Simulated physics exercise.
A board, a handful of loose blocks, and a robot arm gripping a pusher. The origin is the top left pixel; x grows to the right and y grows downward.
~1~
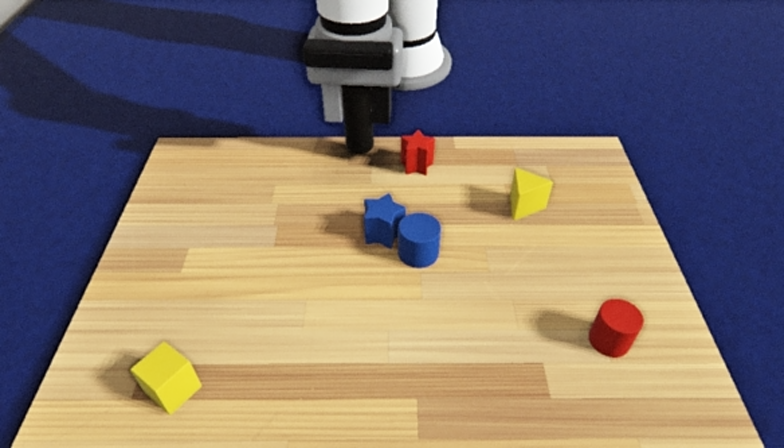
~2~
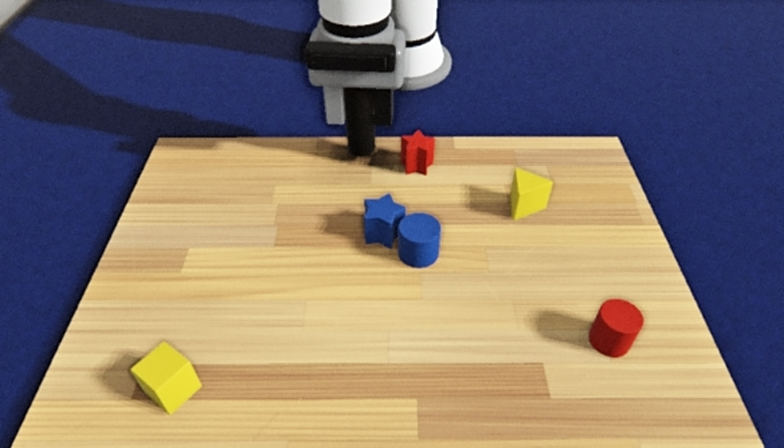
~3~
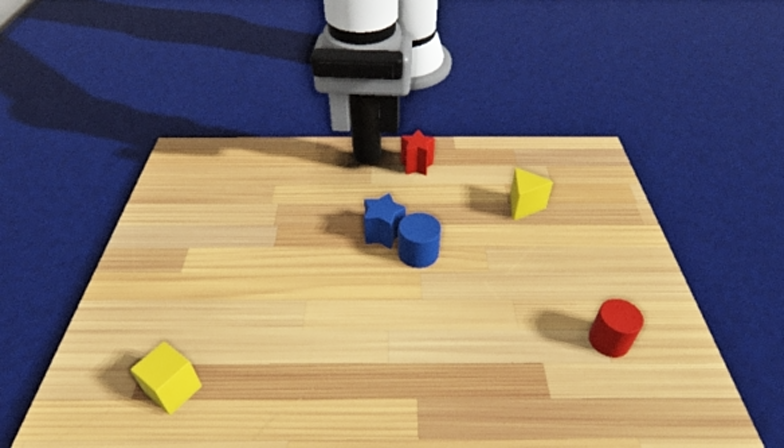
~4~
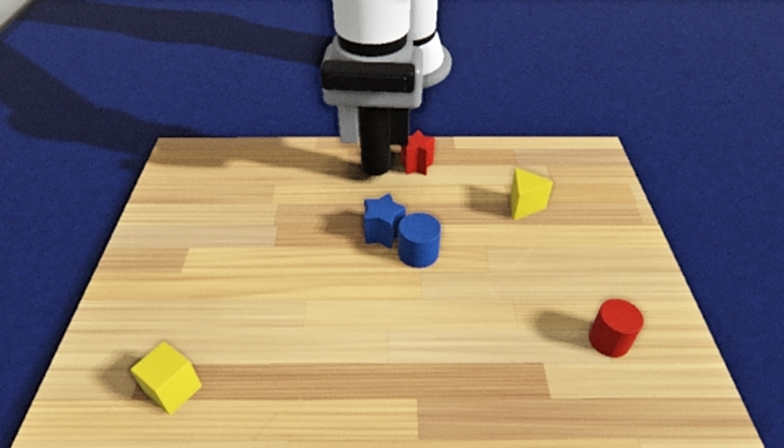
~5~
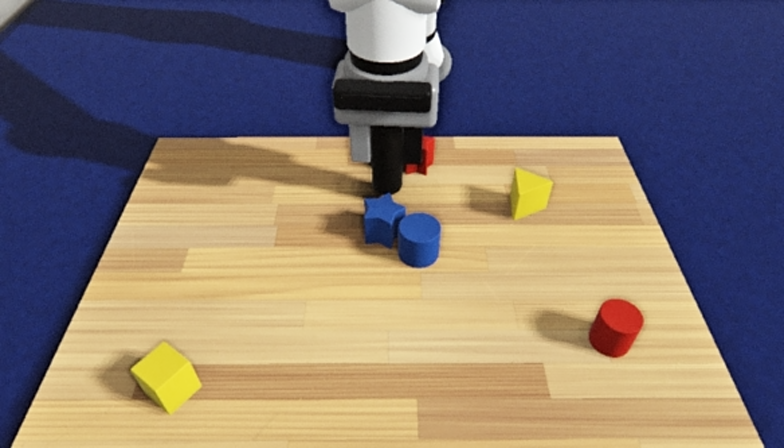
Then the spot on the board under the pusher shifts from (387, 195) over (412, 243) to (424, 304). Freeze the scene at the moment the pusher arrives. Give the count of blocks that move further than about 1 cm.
I'd put the number at two.
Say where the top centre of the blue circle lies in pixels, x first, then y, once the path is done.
I predict (464, 296).
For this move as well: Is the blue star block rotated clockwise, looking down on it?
Going by the path, yes.
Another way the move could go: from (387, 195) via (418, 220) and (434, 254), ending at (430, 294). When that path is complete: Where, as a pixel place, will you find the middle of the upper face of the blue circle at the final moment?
The spot you're after is about (393, 281) in the image.
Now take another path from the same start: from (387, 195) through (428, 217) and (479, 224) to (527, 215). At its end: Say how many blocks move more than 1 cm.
I count one.
The first path, step by step. One third of the way, pusher at (403, 218); blue star block at (379, 217).
Two thirds of the way, pusher at (420, 254); blue star block at (378, 220), turned 25° clockwise; blue circle at (442, 263).
At the end, pusher at (424, 296); blue star block at (378, 220), turned 25° clockwise; red star block not moved; blue circle at (464, 296).
